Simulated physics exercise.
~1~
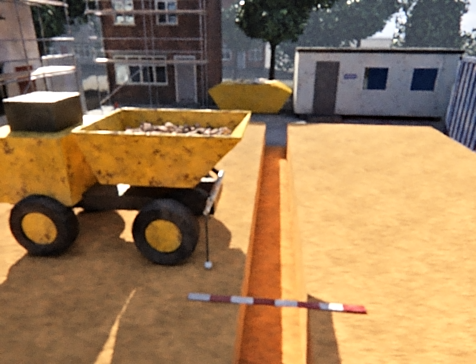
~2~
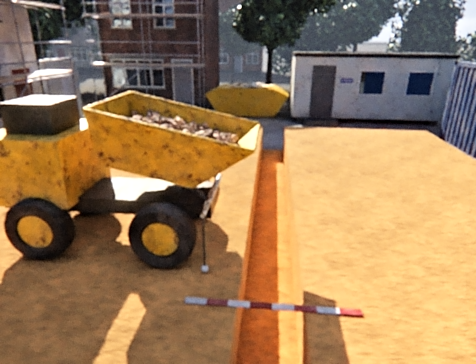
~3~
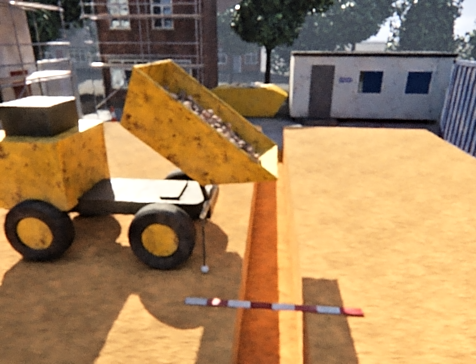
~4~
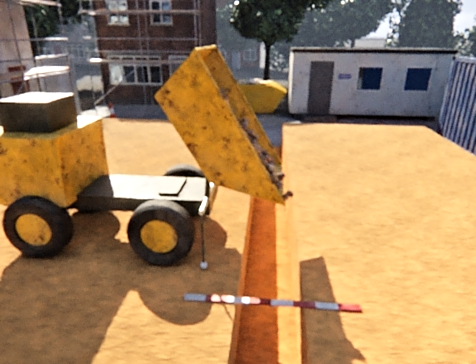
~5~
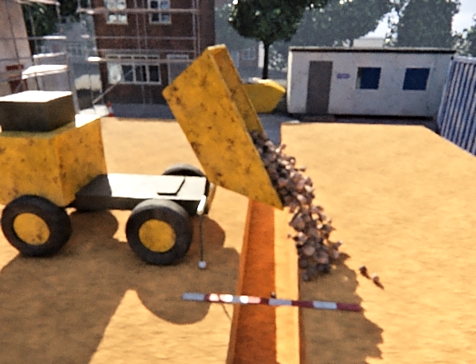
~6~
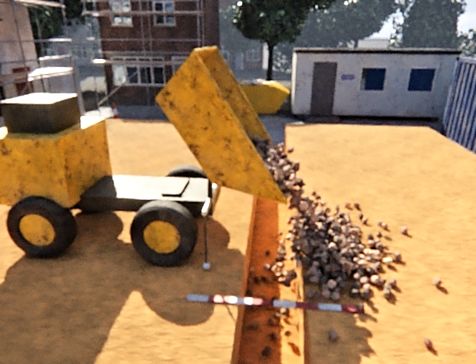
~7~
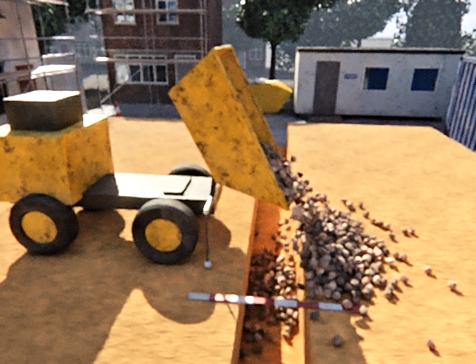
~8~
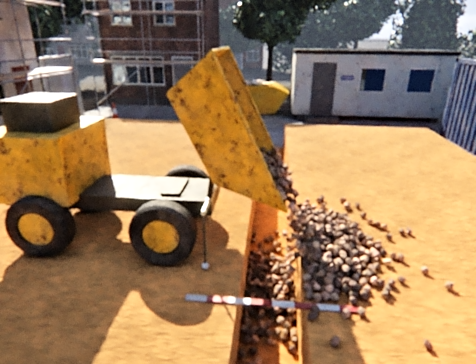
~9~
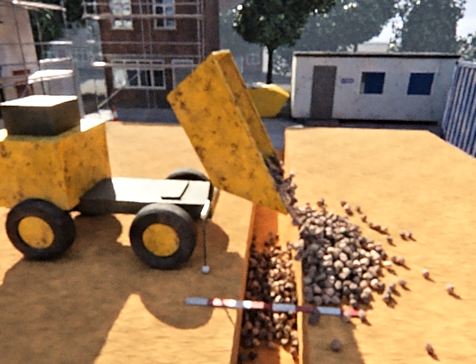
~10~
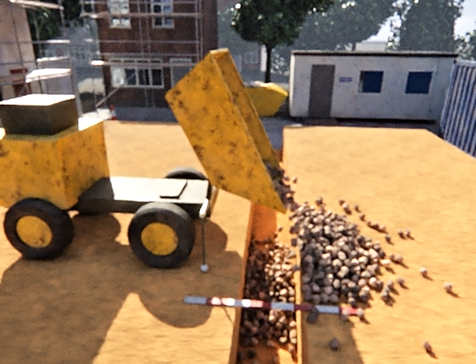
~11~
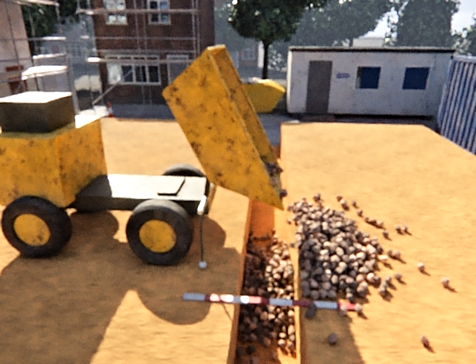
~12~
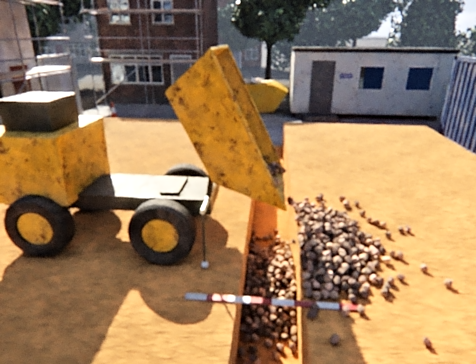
On a sunlit building site with a brick house, a low white cabin and trees behind, a yellow dumper stands side-on at the left of a narrow trench. Its skip, loaded with grey-brown stones, tips forward to the right, slowly at first and then steeply. The stones slide to the lip, then spill out over the trench onto the ground beyond. The skip jerks back slightly and forward again as more stones tumble down. At the end it stays steeply tipped, with stones lying in the trench and heaped along its far side.
